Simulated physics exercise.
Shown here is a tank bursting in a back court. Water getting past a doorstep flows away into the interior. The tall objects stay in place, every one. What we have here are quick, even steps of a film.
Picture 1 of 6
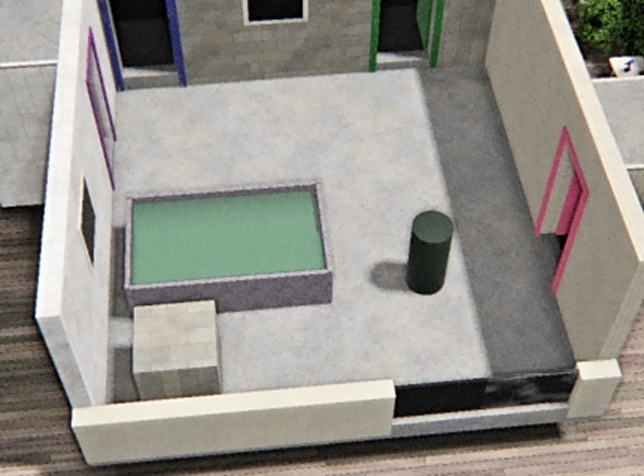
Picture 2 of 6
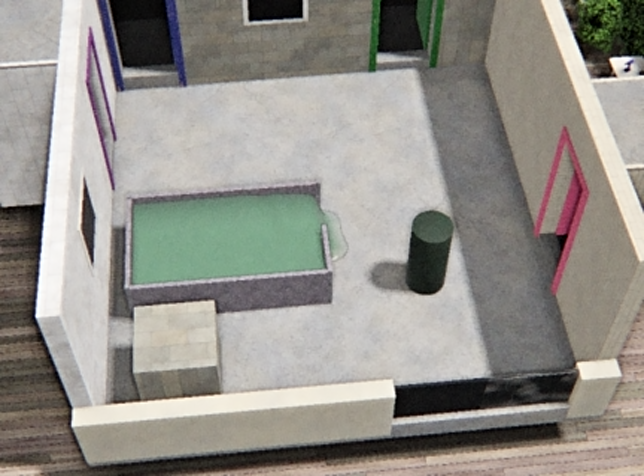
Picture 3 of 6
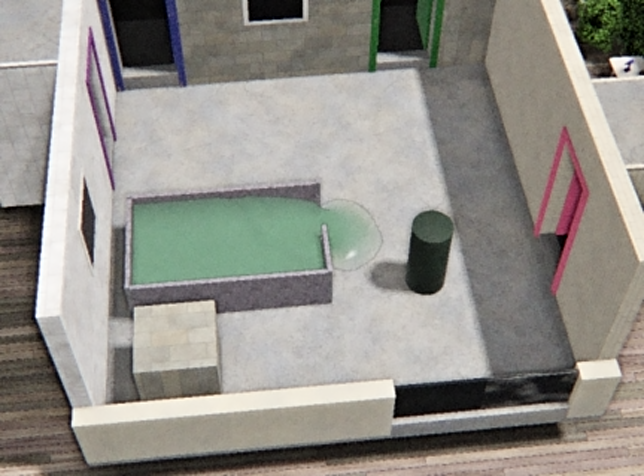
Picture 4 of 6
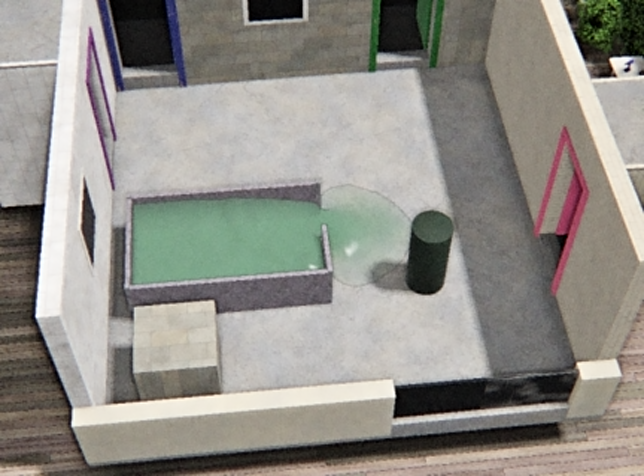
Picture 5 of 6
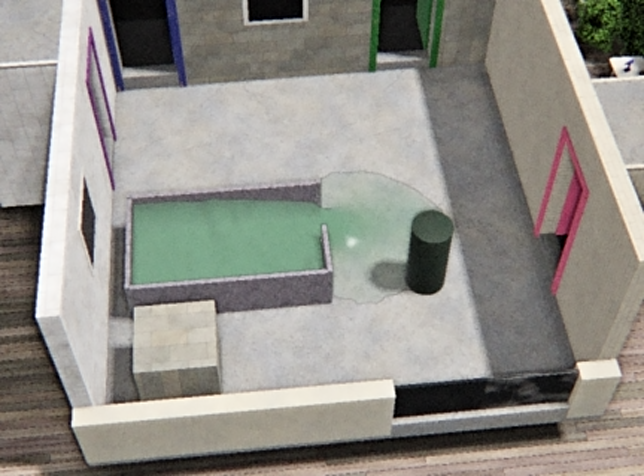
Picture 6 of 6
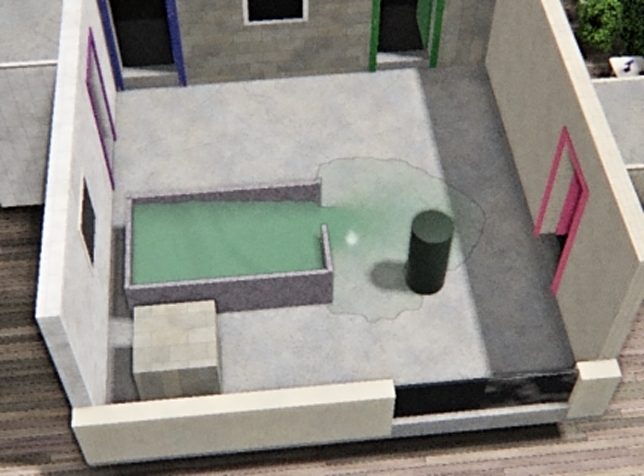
Green water fills a low, grey-walled rectangular tank on the left of a pale walled court, seen from a high, steady viewpoint. A pale block sits before it, a dark green cylinder stands to its right, and blue, green, purple and pink trim edges openings in the walls. The tank's right end opens and water pours rightward, fanning thinly across the floor, around the cylinder and onto the darker strip.
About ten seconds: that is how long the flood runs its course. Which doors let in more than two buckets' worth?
Outcome: Purple door: Little enough water. Blue door: Little enough water. Pink door: Too much water. Green door: Little enough water.
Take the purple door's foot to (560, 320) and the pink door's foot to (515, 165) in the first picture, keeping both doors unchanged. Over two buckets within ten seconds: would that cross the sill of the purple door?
Note - purple door ends up lower.
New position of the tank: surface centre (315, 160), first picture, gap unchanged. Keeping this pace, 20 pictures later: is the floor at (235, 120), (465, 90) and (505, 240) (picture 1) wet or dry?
As listed: Reached, reached, reached.
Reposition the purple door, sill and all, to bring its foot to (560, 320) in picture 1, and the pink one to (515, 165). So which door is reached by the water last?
Answer: The blue door.
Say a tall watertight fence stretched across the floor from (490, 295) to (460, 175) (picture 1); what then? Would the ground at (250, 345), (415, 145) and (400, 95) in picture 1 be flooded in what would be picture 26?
Taking the points in order, they are high and dry, inundated and inundated.
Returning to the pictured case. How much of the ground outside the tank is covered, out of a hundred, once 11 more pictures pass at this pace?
My estimate is close to 40 per cent.
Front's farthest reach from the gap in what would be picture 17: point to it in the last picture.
Front's tip: Near (486, 67).
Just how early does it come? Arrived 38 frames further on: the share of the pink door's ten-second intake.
Share at that point: Roughly 95 %.
A moment on, water covers 25 % of the floor; the purple door not reached, the blue door not reached, the pink door wet at the sill, nothing in, the green door not reached.
Next, water covers 40 % of the floor; the purple door not reached, the blue door not reached, the pink door over two buckets in, the green door wet at the sill, nothing in.
Then, water covers 45 % of the floor; the purple door not reached, the blue door not reached, the pink door far over two buckets in, the green door wet at the sill, nothing in.
Later, water covers 85 % of the floor; the purple door not reached, the blue door wet at the sill, nothing in, the pink door far over two buckets in, the green door wet at the sill, nothing in.
In the end, water covers 95 % of the floor; the purple door wet at the sill, nothing in, the blue door wet at the sill, nothing in, the pink door far over two buckets in, the green door wet at the sill, nothing in.
